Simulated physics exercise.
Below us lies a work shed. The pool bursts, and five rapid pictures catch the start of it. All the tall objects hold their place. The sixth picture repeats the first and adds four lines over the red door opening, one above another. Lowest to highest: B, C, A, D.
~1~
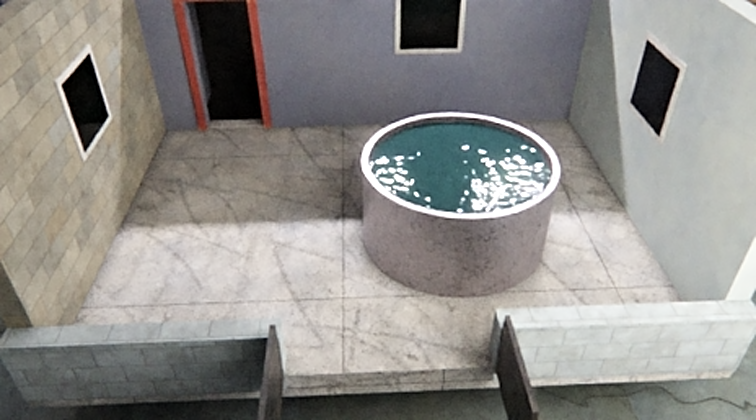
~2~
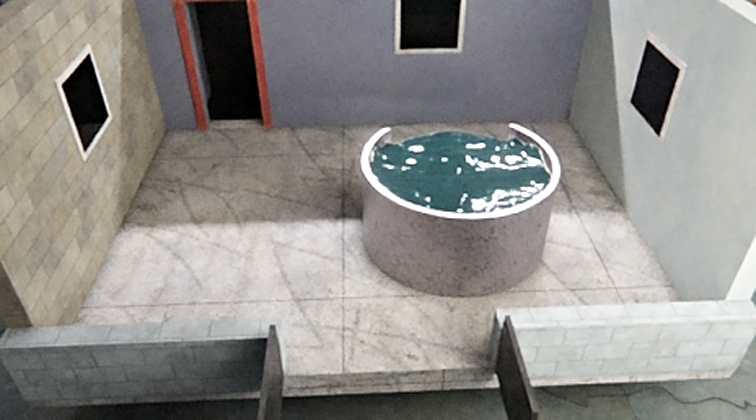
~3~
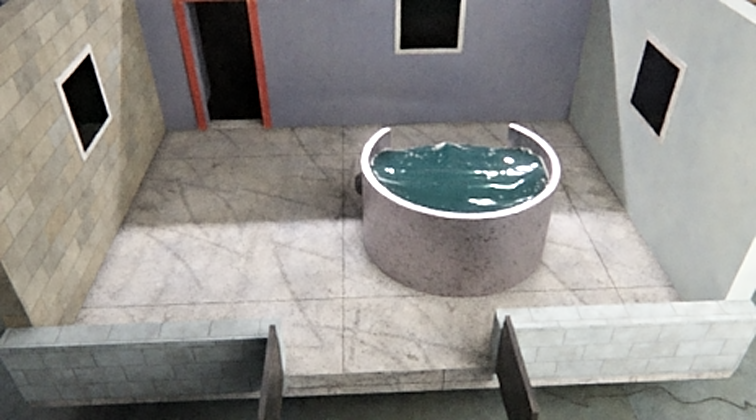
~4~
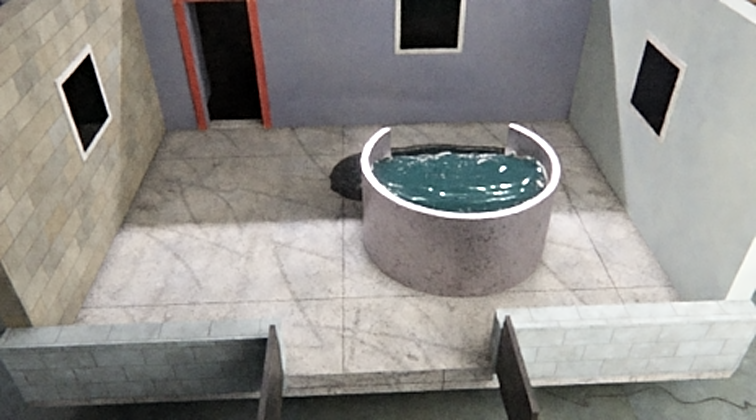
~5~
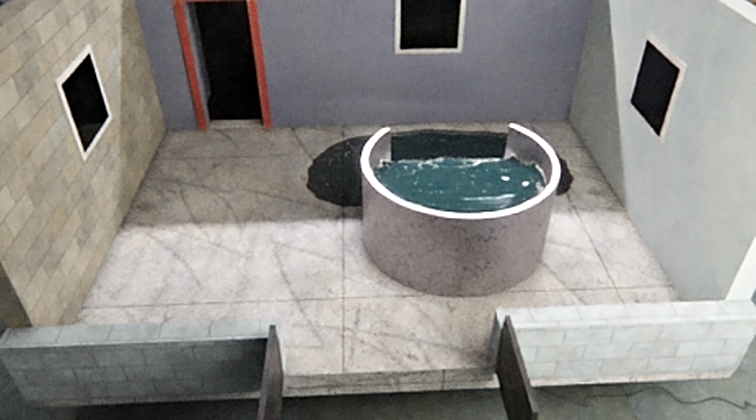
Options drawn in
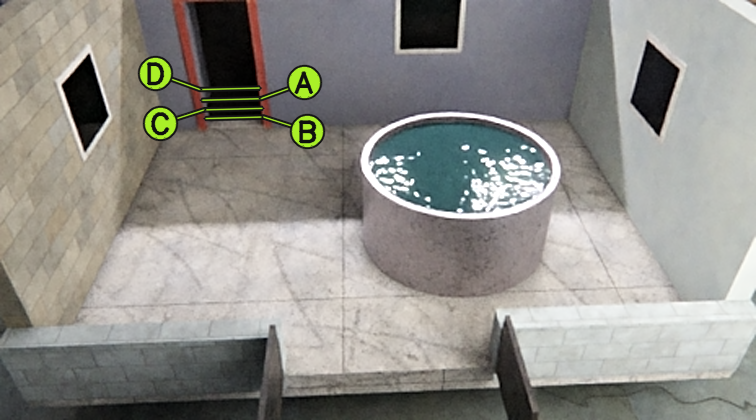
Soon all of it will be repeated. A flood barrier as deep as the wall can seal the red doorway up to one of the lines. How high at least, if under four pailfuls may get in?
The limit is B.
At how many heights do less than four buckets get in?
All of them.
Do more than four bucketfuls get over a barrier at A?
No.
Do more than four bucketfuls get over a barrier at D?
No, that is safe.
In lime, A at (231, 99); B at (234, 117); C at (233, 109); D at (229, 88); from the bottom up B, C, A, D.
With A, nothing gets over.
With B, a splash gets over, under a bucket.
With C, nothing gets over.
With D, nothing gets over.
